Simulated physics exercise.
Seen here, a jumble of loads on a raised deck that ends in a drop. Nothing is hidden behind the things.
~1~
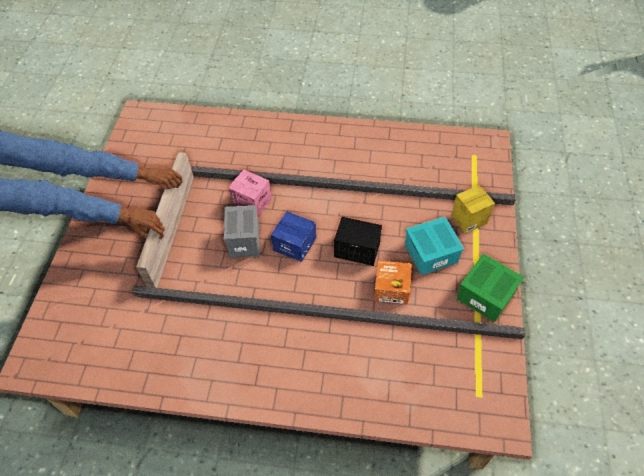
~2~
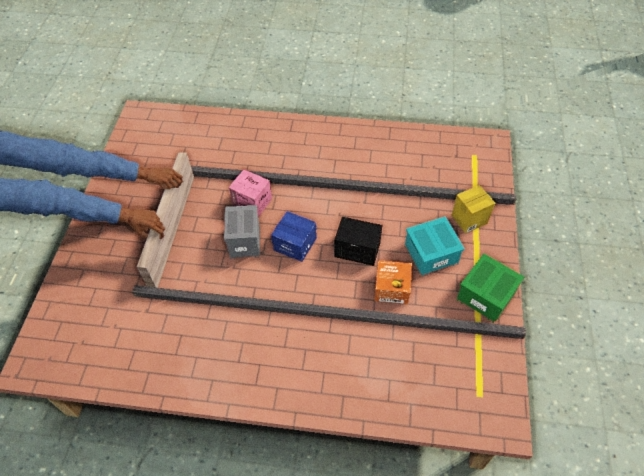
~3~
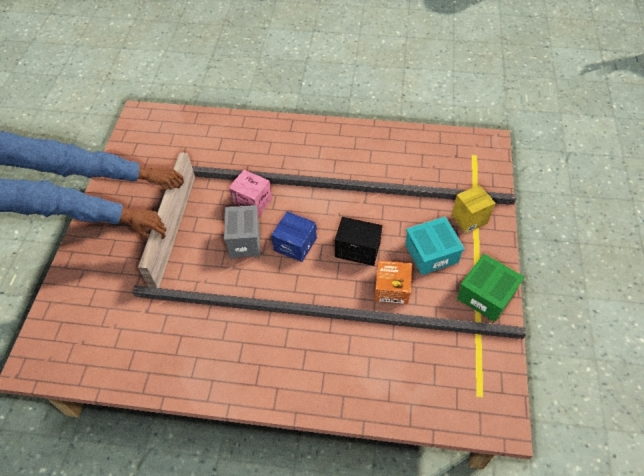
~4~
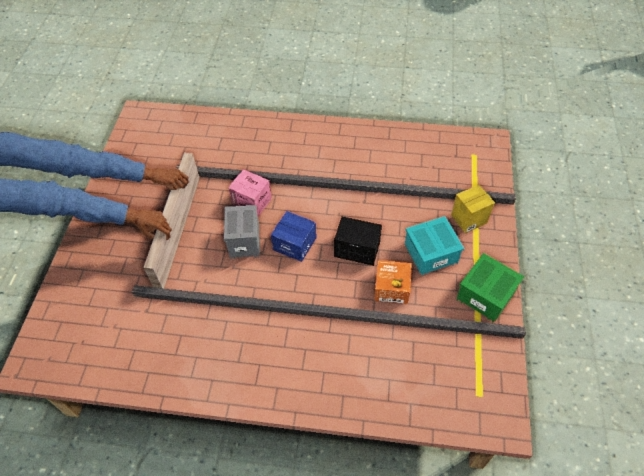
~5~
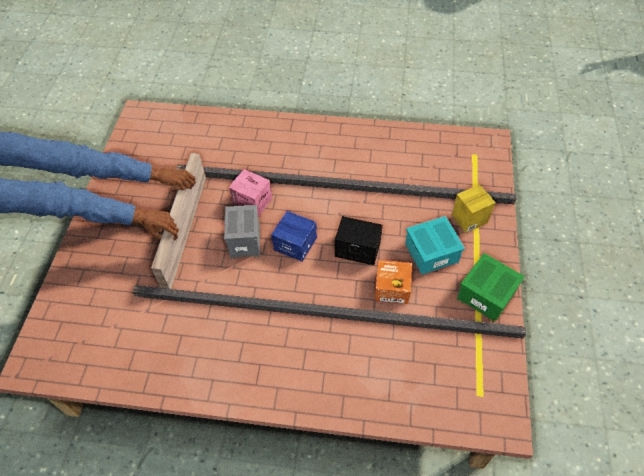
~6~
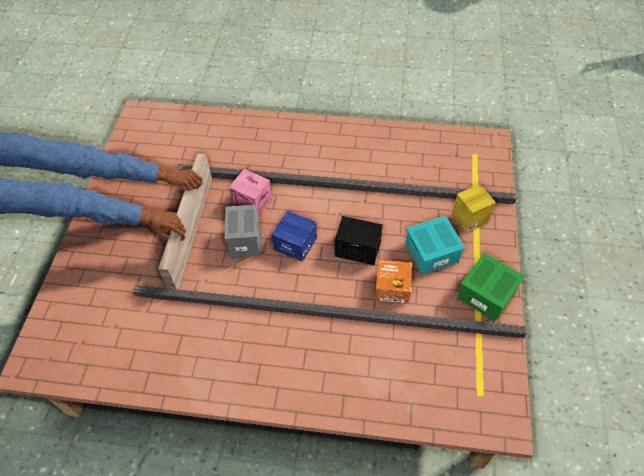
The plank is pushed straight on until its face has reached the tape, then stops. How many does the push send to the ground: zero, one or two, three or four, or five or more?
The number that fall off is five or more.
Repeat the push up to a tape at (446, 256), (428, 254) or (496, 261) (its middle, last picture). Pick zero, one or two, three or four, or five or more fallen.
The falls would be 1 or 2; one or two; more than four.
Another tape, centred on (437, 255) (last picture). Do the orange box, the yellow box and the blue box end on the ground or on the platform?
The orange box is kept; the yellow box does not fall; the blue box stays on.
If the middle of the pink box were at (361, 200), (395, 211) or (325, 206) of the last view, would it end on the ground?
The pink box is kept; is kept; survives.
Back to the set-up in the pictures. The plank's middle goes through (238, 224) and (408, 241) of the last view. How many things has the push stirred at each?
2 and 7.
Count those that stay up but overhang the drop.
It comes to 0.
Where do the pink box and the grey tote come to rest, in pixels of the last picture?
About (495, 210), and the other about (497, 258).
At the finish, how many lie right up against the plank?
That makes 3.
A little later, none off yet; green tote at rest near (490, 288); yellow box at rest near (473, 209); turquoise tote at rest near (434, 246).
Next, none off yet; green tote shifted a little near (505, 293); yellow box at rest near (473, 209); turquoise tote shifted about its own width near (480, 250).
Later still, one off so far; green tote shifted a little near (511, 295); yellow box moving near (475, 209); turquoise tote dropping near (545, 290).
When it is over, the number that fall off is five or more; down, blue box, black crate, turquoise tote, yellow box and green tote.
